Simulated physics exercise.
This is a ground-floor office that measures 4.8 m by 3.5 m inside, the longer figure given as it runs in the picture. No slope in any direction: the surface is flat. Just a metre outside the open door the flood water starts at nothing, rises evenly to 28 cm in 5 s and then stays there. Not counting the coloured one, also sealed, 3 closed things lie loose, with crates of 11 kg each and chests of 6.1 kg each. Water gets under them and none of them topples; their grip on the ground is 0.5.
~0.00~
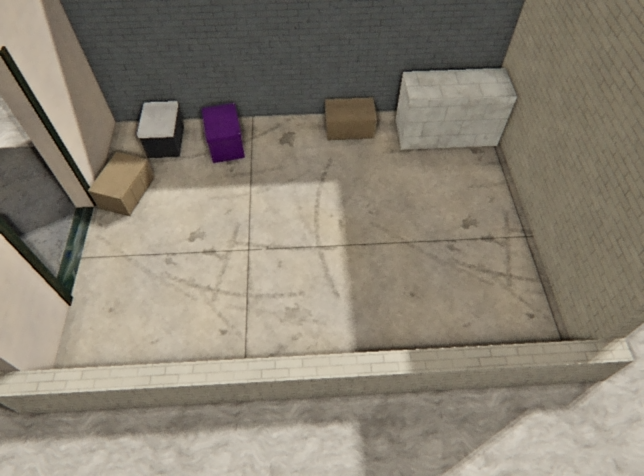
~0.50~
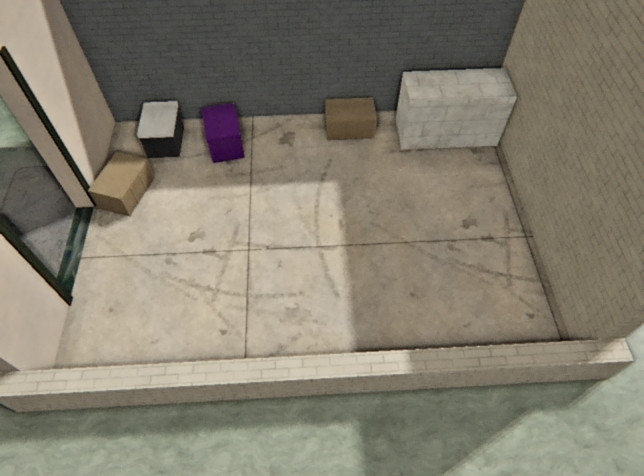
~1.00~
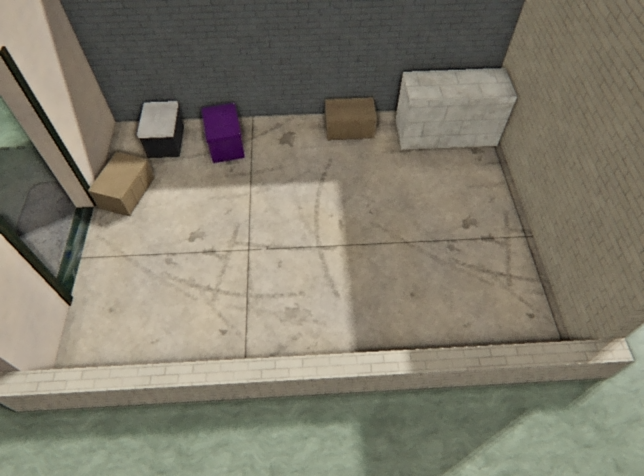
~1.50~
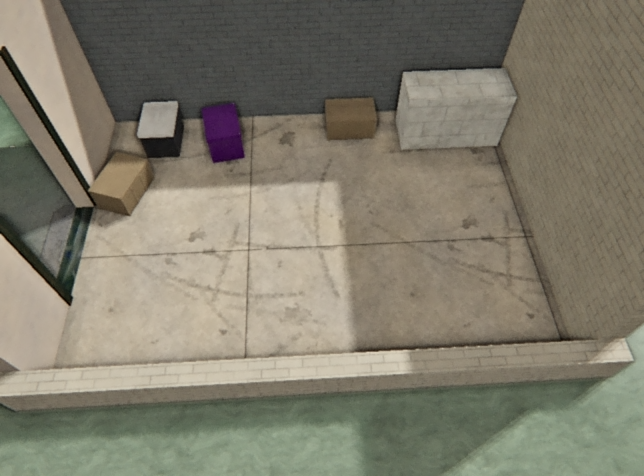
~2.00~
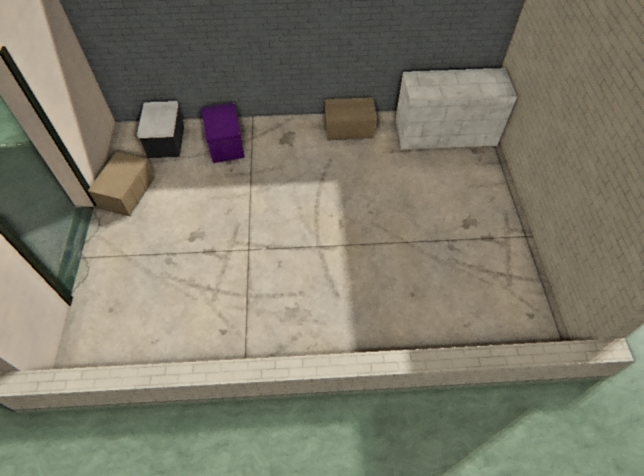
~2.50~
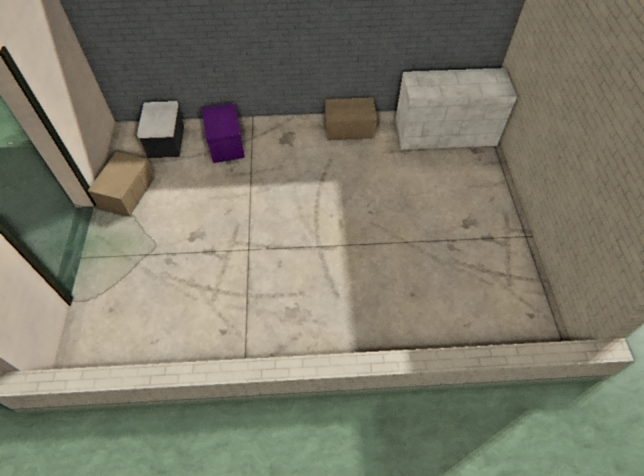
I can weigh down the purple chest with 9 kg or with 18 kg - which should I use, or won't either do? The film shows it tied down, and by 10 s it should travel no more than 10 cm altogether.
Go with the heavier one.
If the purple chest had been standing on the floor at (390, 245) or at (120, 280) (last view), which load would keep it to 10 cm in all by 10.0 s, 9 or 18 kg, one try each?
Going in order: Neither weight works, neither weight works.
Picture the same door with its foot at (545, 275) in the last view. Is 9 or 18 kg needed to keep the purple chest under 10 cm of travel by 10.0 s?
With that change, both options fail.
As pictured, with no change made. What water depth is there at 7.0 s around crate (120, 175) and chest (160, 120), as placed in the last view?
I'd put it at 3 cm and 2 cm respectively.
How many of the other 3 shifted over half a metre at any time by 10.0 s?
Counting them up, I find 0.
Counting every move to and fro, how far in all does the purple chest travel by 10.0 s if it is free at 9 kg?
It covers about 80 cm altogether.
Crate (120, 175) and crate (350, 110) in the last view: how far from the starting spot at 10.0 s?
The first is 40 cm from its start, the second 20 cm.
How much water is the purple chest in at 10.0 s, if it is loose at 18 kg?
7 cm, roughly.
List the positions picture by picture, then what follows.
In the first picture, the purple chest at (221, 121) rests on the ground; water covers 0.0 m2; 0 of 4 have shifted.
In the second picture, the purple chest at (221, 121) rests on the ground; water covers 0.0 m2; 0 of 4 have shifted.
In the third picture, the purple chest at (221, 121) rests on the ground; water covers 0.0 m2; 0 of 4 have shifted.
In the fourth picture, the purple chest at (221, 121) rests on the ground; 0.0 m2 under water; 0 of 4 have shifted.
In the fifth picture, the purple chest at (221, 121) rests on the ground; 0.0 m2 under water; 0 of 4 have shifted.
In the sixth picture, the purple chest at (221, 121) rests on the ground; 0.6 m2 under water; 0 of 4 have shifted.
After 3.5 s the purple chest would be 0 cm from its start with 9 kg and 0 cm from its start with 18 kg; 0 cm of water round it then.
After 4.5 s the purple chest would be 0 cm from its start with 9 kg and 0 cm from its start with 18 kg; 1 cm of water round it then.
After 7.0 s the purple chest would be 20 cm from its start with 9 kg and 0 cm from its start with 18 kg; 3 cm of water round it then.
After 10.0 s the purple chest would be 70 cm from its start with 9 kg and 0 cm from its start with 18 kg; 7 cm of water round it then.
